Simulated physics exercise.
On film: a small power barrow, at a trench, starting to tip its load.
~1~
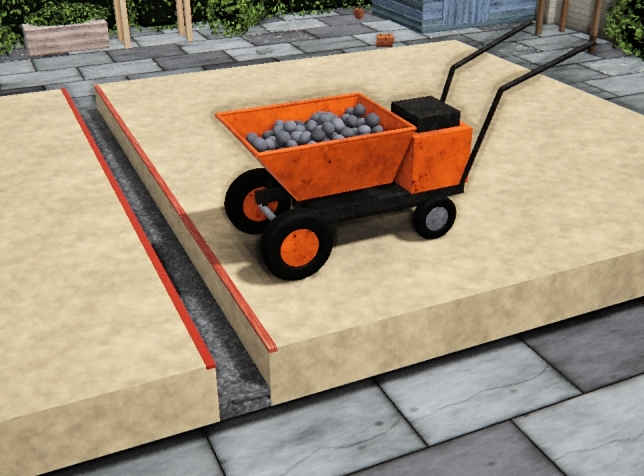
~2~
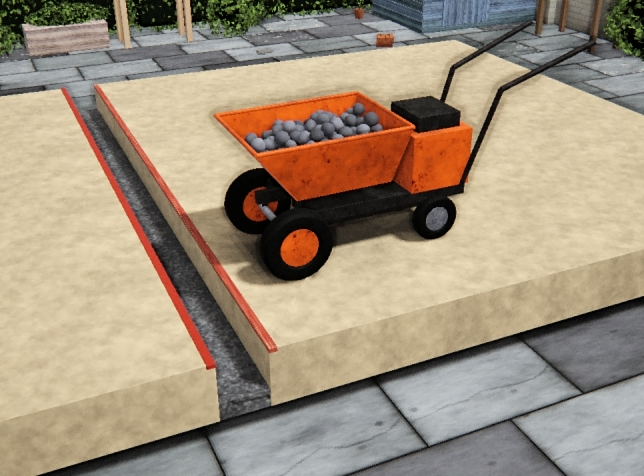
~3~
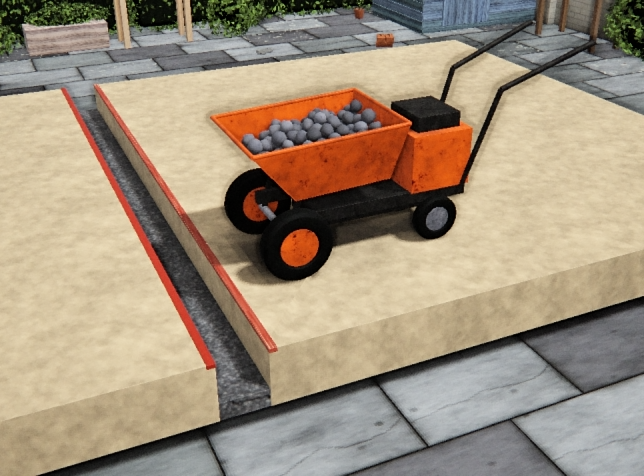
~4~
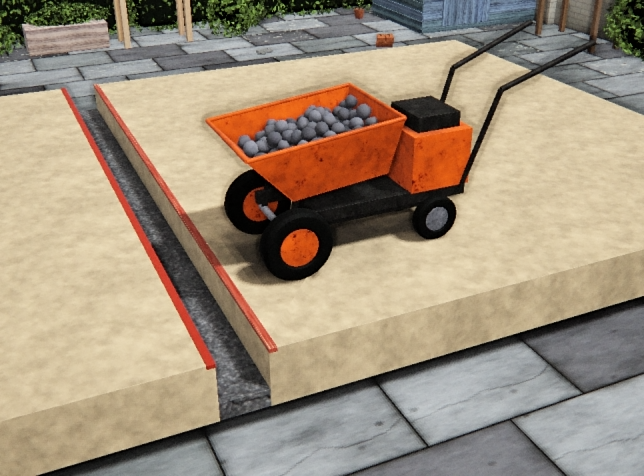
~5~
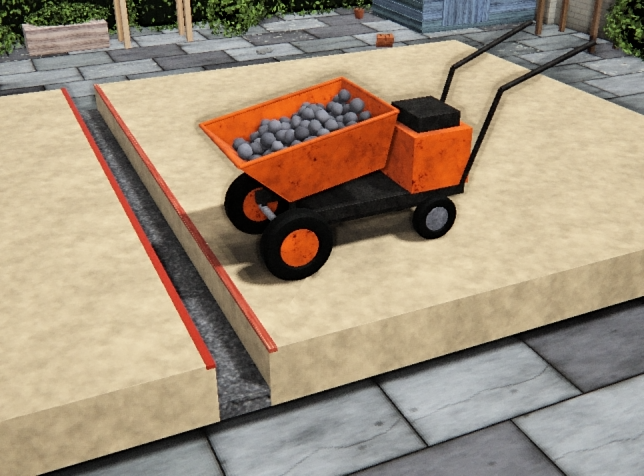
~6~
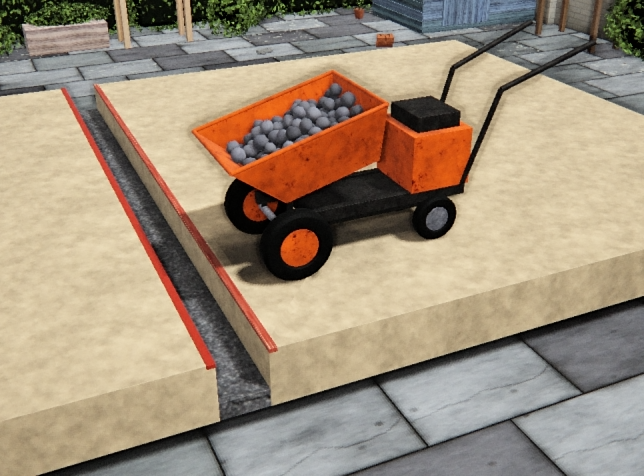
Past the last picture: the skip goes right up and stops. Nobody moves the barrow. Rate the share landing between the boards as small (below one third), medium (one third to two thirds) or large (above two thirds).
Small.
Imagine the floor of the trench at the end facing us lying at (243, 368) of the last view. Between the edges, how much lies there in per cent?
10 per cent, roughly.
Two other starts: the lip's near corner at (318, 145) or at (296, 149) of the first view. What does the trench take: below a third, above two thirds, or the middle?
Try 1, beyond two thirds; try 2, more than two thirds.
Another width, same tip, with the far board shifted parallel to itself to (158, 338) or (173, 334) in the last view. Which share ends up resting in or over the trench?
70 %, 50 %.
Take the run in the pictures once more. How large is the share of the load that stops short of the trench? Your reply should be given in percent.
I'd estimate about 0 per cent of the load.
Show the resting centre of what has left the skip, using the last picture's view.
Roughly at (129, 280), give or take.
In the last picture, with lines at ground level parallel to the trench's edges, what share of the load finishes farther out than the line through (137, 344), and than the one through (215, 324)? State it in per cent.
Around 30 per cent for the first, around 80 per cent for the second.
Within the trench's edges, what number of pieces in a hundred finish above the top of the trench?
About 25 %.
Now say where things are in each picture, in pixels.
Lip of the skip (258, 155), level; top of the load (321, 132), round cobbles; first edge of the trench (251, 315); far edge (192, 329), the trench under half as wide as the skip, and about as deep as wide, in the first picture.
Lip of the skip (256, 156), level; top of the load (320, 132), in the second picture.
Lip of the skip (253, 158), tipped barely; top of the load (317, 131), in the third picture.
Lip of the skip (247, 162), tipped a little; top of the load (328, 121), in the fourth picture.
Lip of the skip (240, 167), tipped a little; top of the load (321, 118), in the fifth picture.
Lip of the skip (231, 174), tipped clearly; top of the load (320, 118); first edge of the trench (251, 315); far edge (192, 329), in the sixth picture.
Just after the last frame, skip tipped steeply; every one in the skip.
A moment on, skip tipped steeply; almost all in the skip; just a few in or heaped over the trench; about a tenth beyond it; just a few falling.
Further on, skip tipped right over; roughly a quarter in the skip; just a few in or heaped over the trench; roughly two thirds beyond it.
When it is over, skip tipped right over; about a tenth in the skip; about a tenth in or heaped over the trench; the larger part beyond it.
